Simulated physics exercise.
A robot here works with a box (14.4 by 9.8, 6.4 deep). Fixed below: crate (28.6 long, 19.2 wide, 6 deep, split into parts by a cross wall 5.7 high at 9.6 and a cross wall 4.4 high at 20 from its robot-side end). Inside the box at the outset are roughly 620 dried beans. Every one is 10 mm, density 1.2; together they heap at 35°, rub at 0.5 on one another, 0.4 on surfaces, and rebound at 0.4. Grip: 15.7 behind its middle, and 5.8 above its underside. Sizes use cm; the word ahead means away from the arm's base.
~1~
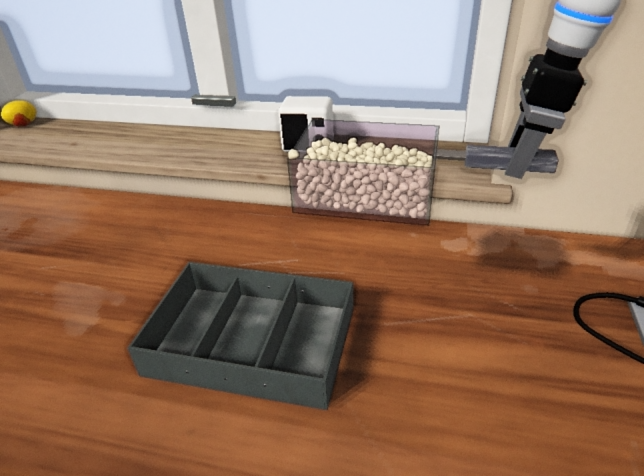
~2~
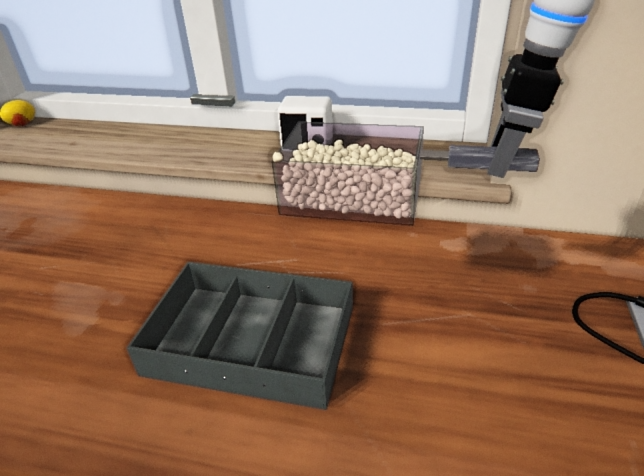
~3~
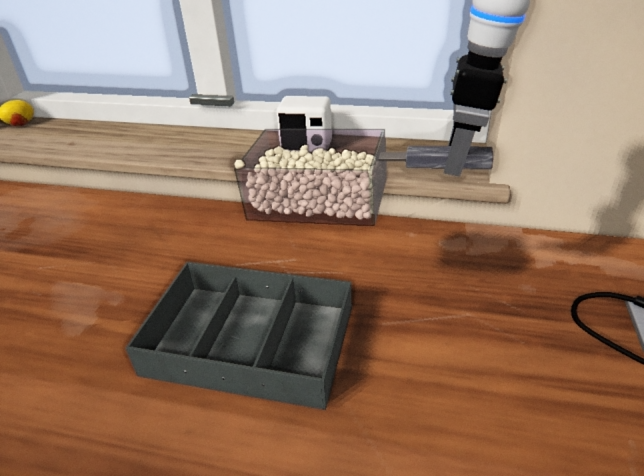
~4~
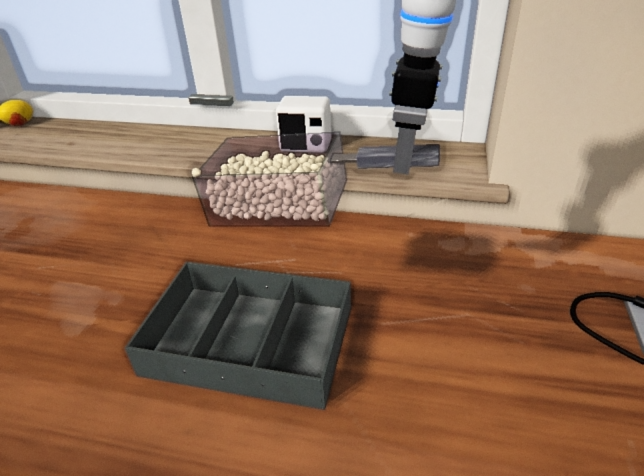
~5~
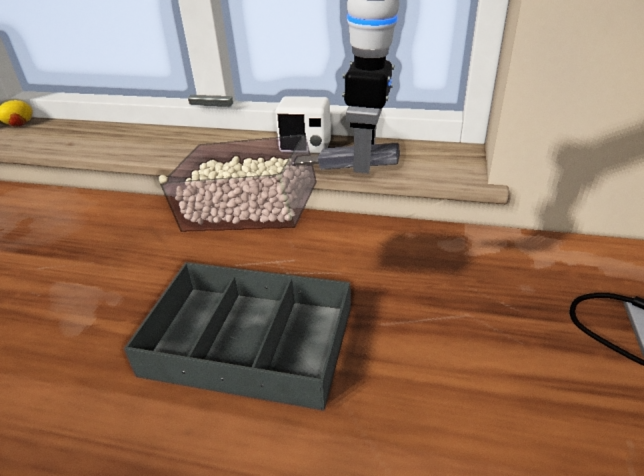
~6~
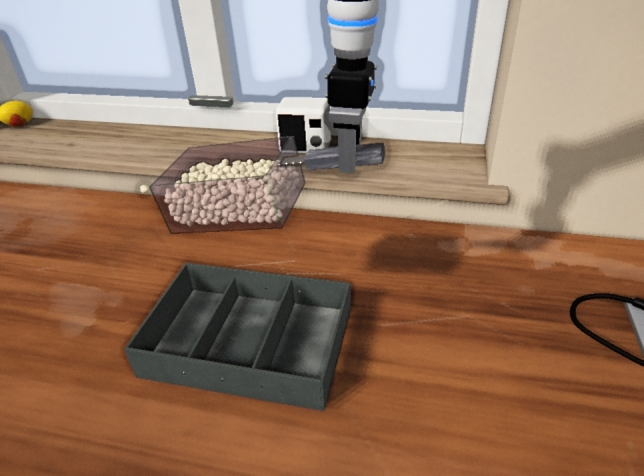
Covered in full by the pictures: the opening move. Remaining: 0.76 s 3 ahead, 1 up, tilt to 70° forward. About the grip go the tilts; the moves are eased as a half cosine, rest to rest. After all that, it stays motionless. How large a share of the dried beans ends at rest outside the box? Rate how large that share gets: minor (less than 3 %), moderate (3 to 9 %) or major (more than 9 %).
It is major.
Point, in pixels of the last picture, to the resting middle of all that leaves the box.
I'd say somewhere near (242, 338) in the final view.
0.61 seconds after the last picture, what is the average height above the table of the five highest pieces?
They're roughly 26 centimetres up.
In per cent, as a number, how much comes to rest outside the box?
Estimate: Roughly 20 %.
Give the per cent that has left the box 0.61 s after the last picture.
Around 0 percent at that moment.
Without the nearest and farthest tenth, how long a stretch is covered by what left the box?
Length: Near 8 cm.
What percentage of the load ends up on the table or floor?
Estimate: Near 0 %.
Then, 0.30 s later, tilted 31° forward, highest piece 29 above the table; 619 in the box, 1 in the far-side part.
Then, 0.61 s later, tilted 64° forward, highest piece 26 above the table; 619 in the box, 1 in the far-side part.
Then, 0.96 s later, tilted 70° forward, highest piece 25 above the table; 584 in the box, 21 in the middle part, 1 in the far-side part, 14 in flight or on a rim.
Then, 2.01 s later, tilted 70° forward, highest piece 25 above the table; 490 in the box, 129 in the middle part, 1 in the far-side part.
At rest, 490 in the box, 129 in the middle part, 1 in the far-side part. That is 21 % outside the box.
